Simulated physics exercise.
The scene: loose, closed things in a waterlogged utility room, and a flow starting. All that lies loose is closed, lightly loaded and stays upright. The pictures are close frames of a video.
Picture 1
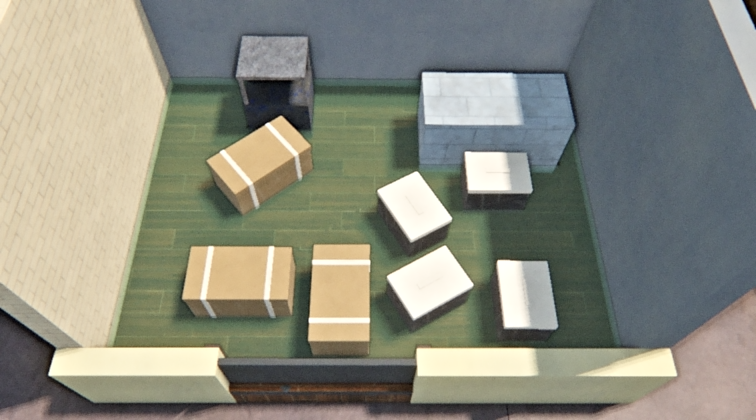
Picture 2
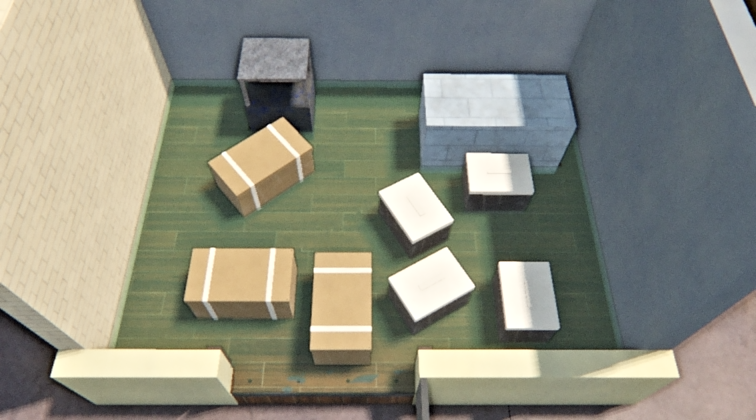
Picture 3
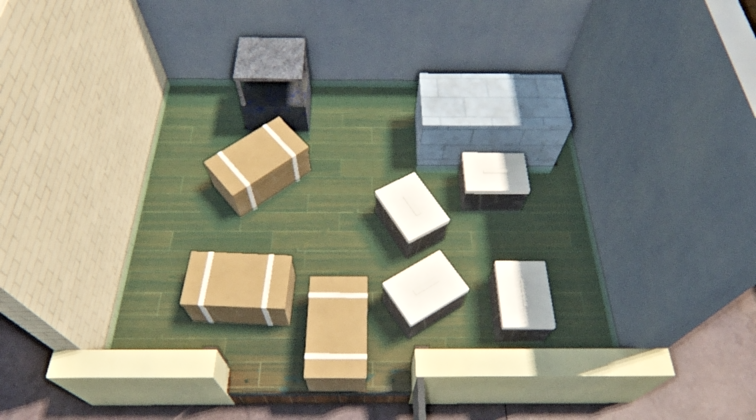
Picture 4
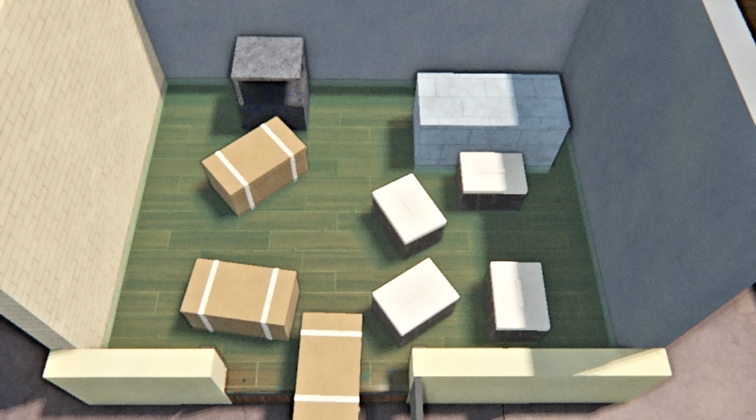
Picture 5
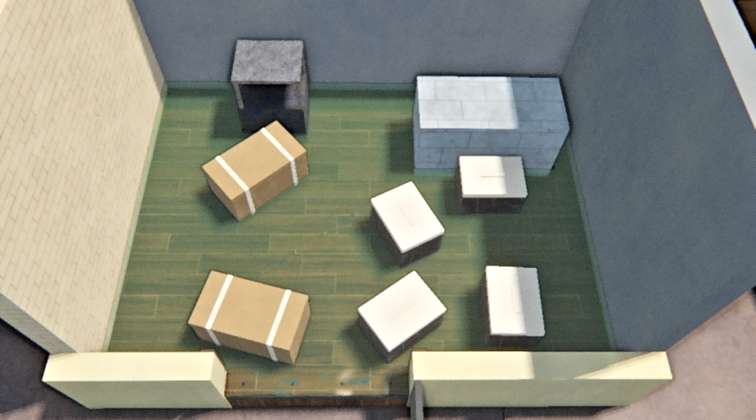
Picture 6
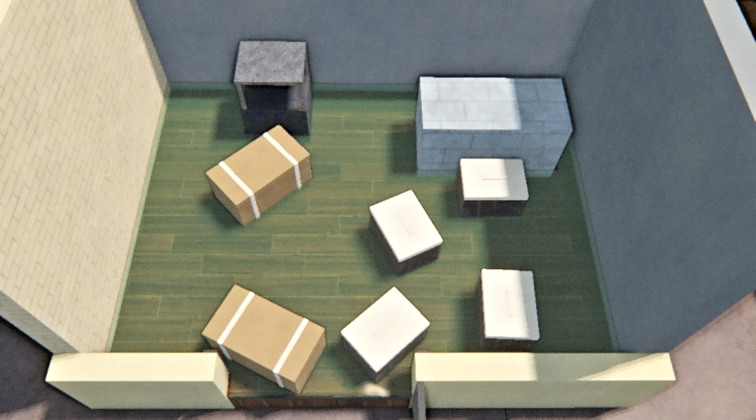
A dark panel in the front gap of a green-floored, roofless room swings open, and the nearest white-banded tan box slides out through it and out of view. Another tan box then turns and drifts right and forward, while the white-topped boxes shift slightly, the front middle one moving furthest, leftward.
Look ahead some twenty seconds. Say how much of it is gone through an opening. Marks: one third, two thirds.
It is at least two thirds.
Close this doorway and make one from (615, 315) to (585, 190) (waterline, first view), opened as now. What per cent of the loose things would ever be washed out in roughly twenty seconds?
Some 70 per cent.
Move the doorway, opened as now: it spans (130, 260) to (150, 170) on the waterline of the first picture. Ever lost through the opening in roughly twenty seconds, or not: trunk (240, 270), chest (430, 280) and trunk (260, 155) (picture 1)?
One after the other: Yes, stays, through.
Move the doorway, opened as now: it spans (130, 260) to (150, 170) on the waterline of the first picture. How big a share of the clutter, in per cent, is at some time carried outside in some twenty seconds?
I make it 40 per cent.
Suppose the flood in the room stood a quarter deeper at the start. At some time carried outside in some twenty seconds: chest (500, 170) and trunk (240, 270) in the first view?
One after the other: Stays, through.
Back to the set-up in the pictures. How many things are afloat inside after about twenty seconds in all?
The number is 0.
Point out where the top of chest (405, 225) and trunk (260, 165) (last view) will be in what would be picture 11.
Close to (376, 270) and (258, 198).
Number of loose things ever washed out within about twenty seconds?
It comes to 6.
A moment on, 3 of 7 are out; 4 afloat.
Next, 5 of 7 are out; 2 afloat.
Later, 6 of 7 are out; 0 afloat.
In the end, 6 of 7 are out; 0 afloat.
